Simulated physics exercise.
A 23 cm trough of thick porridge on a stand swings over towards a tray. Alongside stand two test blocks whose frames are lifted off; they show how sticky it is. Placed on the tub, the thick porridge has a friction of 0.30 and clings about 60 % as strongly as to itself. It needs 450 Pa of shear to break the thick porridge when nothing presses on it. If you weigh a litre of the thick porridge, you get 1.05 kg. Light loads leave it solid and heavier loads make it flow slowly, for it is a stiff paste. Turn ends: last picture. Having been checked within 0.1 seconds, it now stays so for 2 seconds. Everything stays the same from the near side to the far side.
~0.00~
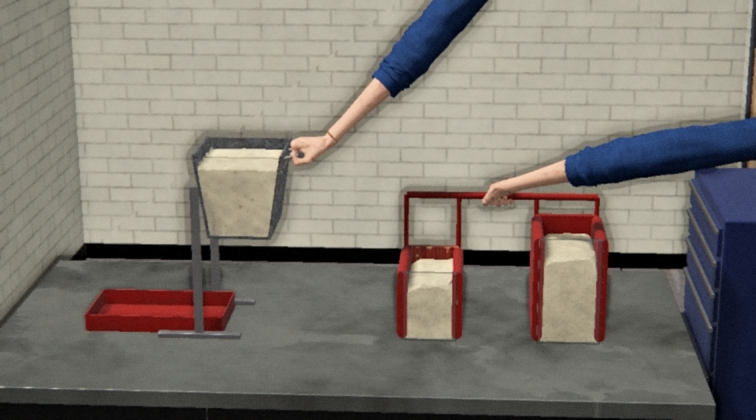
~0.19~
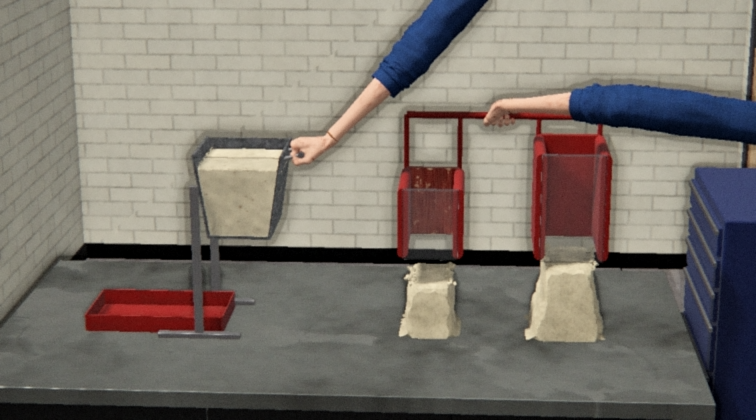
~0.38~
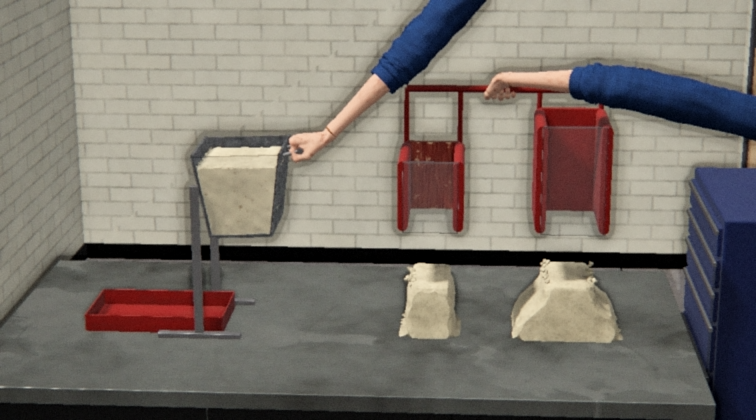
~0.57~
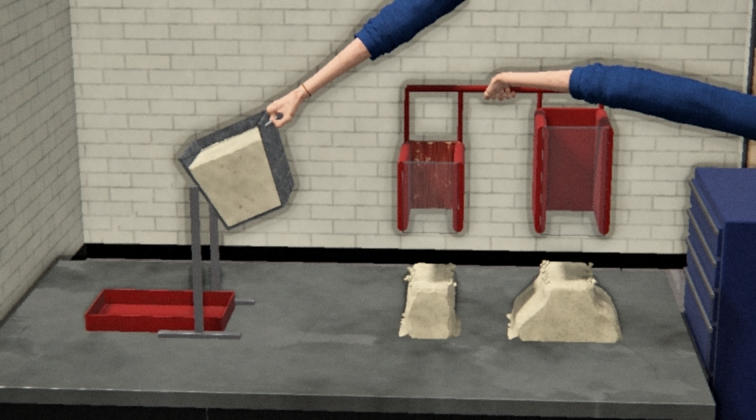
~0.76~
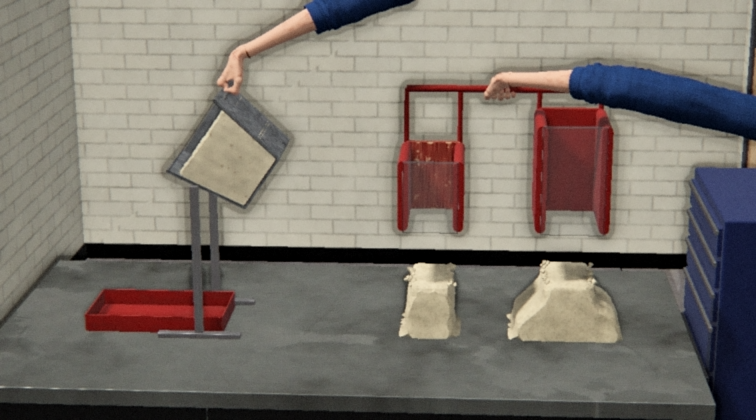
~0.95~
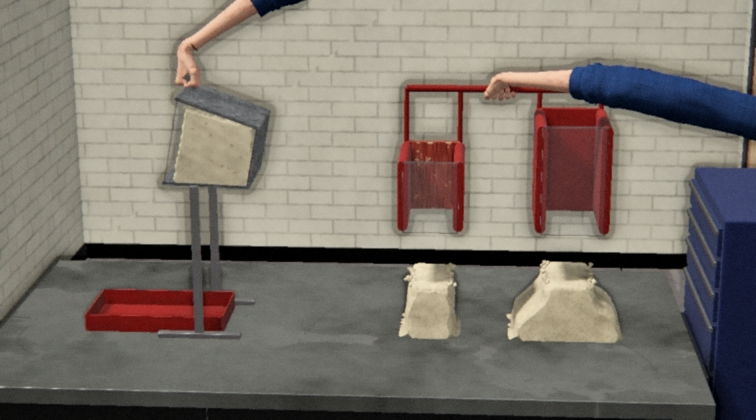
Two bare arms with blue sleeves reach in from the upper right over a grey bench against a white brick wall, seen from the front and slightly above. A dark grey trough of thick cream porridge sits on a metal stand behind a red tray at left, with two cream blocks inside red casings at right. One hand lifts the joined casings, the blocks slump, the right one spreading wider, then the other hand swings the trough over leftward while the porridge stays inside.
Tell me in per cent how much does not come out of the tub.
Something like 100 per cent stays in.
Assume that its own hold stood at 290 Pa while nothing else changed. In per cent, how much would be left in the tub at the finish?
That comes out at roughly 65 %.
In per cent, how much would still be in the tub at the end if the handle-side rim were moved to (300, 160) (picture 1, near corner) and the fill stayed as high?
I'd guess around 55 per cent remains.
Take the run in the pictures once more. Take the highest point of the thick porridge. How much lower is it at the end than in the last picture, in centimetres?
About 3 cm.
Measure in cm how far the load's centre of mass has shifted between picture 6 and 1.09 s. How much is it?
It has moved around 1 centimetres.
After 1.09 s, the tub is at 79 degrees and holds 100 %.
After 1.26 s, the tub is at 79 degrees and holds 100 %.
After 1.43 s, the tub is at 79 degrees and holds 100 %.
After 1.60 s, the tub is at 79 degrees and holds 100 %.
After 2.95 s, the tub is at 79 degrees and holds 100 %.
